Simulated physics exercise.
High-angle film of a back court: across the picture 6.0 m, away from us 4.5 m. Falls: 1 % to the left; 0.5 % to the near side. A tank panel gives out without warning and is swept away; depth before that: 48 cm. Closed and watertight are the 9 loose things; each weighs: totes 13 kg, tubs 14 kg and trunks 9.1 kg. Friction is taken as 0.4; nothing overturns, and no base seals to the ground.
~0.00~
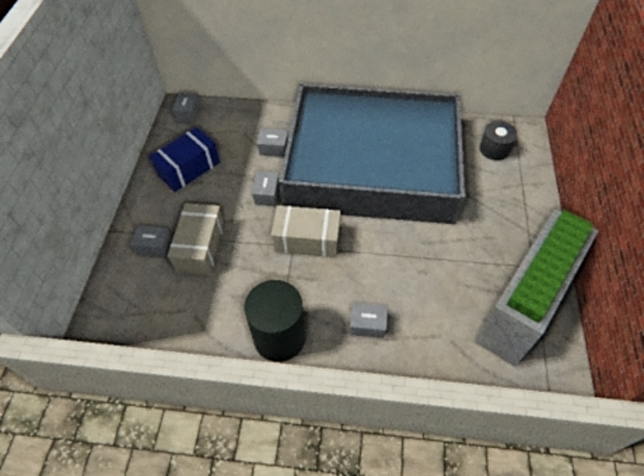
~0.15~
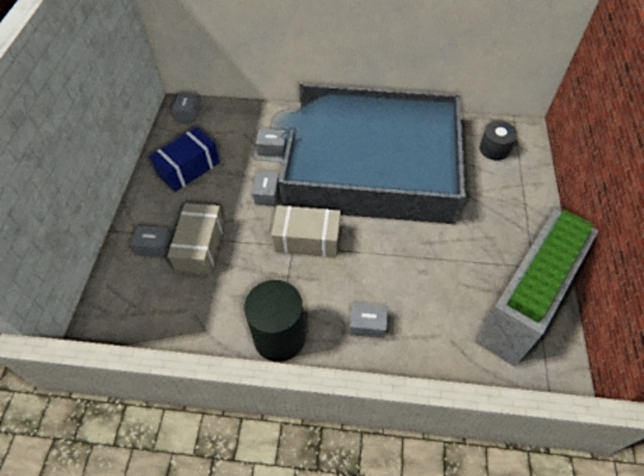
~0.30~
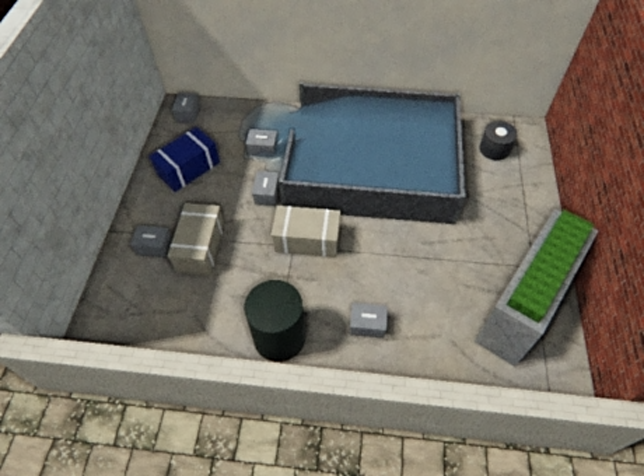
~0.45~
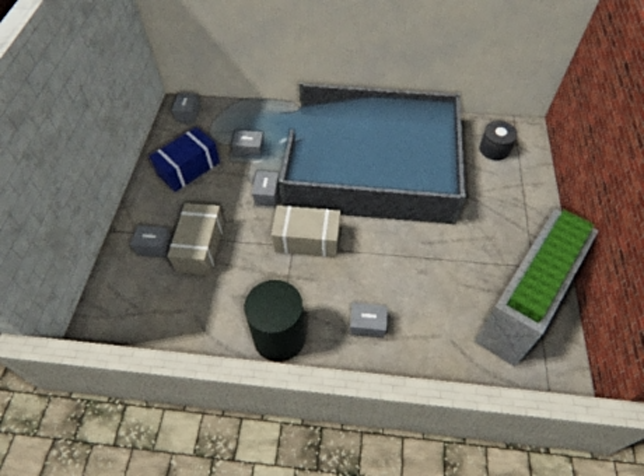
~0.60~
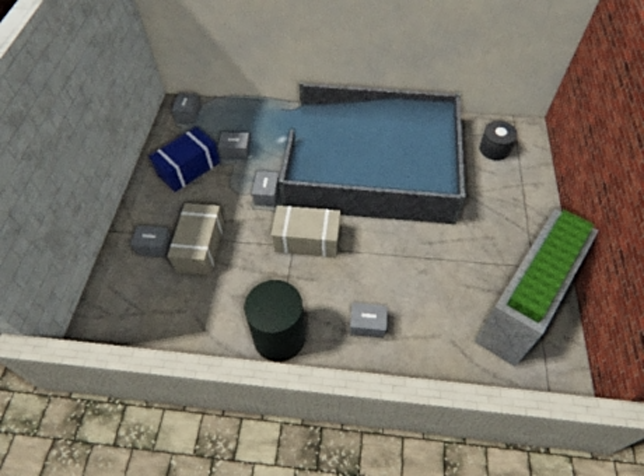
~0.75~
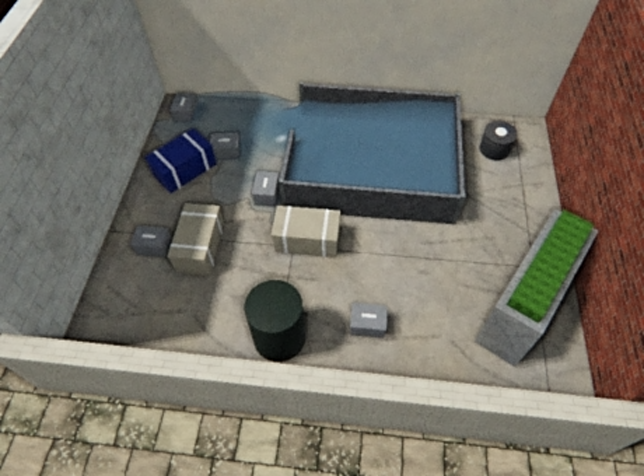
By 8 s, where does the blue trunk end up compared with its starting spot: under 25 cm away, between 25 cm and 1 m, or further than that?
Result: Long travel.
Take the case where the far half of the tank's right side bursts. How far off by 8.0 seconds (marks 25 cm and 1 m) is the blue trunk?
I'd expect the blue trunk to have remained in place.
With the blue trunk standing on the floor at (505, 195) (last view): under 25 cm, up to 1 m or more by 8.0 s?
It hardly budges.
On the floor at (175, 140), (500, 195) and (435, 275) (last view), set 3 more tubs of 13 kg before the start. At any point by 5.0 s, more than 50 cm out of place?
First outside the limit, then inside the limit, then inside the limit.
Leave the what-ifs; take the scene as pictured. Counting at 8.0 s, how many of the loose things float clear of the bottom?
Then: 4.
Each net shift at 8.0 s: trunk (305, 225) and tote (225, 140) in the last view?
Respectively: 80 cm / 200 cm.
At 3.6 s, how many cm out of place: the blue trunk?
About 250 cm out of place.
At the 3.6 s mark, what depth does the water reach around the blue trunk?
I'd say around 18 cm.
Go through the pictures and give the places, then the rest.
In the first picture, the blue trunk at (183, 150) rests on the ground; 3.9 m2 under water; 0 of 9 have shifted.
In the second picture, the blue trunk at (183, 150) rests on the ground; 4.3 m2 under water; 0 of 9 have shifted.
In the third picture, the blue trunk at (183, 150), on the bottom; water covers 4.8 m2; 1 of 9 have shifted.
In the fourth picture, the blue trunk at (183, 150) rests on the ground; 5.5 m2 under water; 1 of 9 have shifted.
In the fifth picture, the blue trunk at (183, 150) rests on the ground; 6.1 m2 under water; 1 of 9 have shifted.
In the sixth picture, the blue trunk at (179, 151), on the bottom, 6 cm from its start; water covers 6.7 m2; 2 of 9 have shifted.
After 1.6 s the blue trunk is near (146, 167), 0.6 m from its start, aground; 1 afloat.
After 3.6 s the blue trunk is near (114, 329), 2.7 m from its start, afloat; 2 afloat.
After 5.6 s the blue trunk is near (181, 328), 2.7 m from its start, afloat; 3 afloat.
After 8.0 s the blue trunk is near (205, 296), 2.4 m from its start, afloat; 4 afloat.
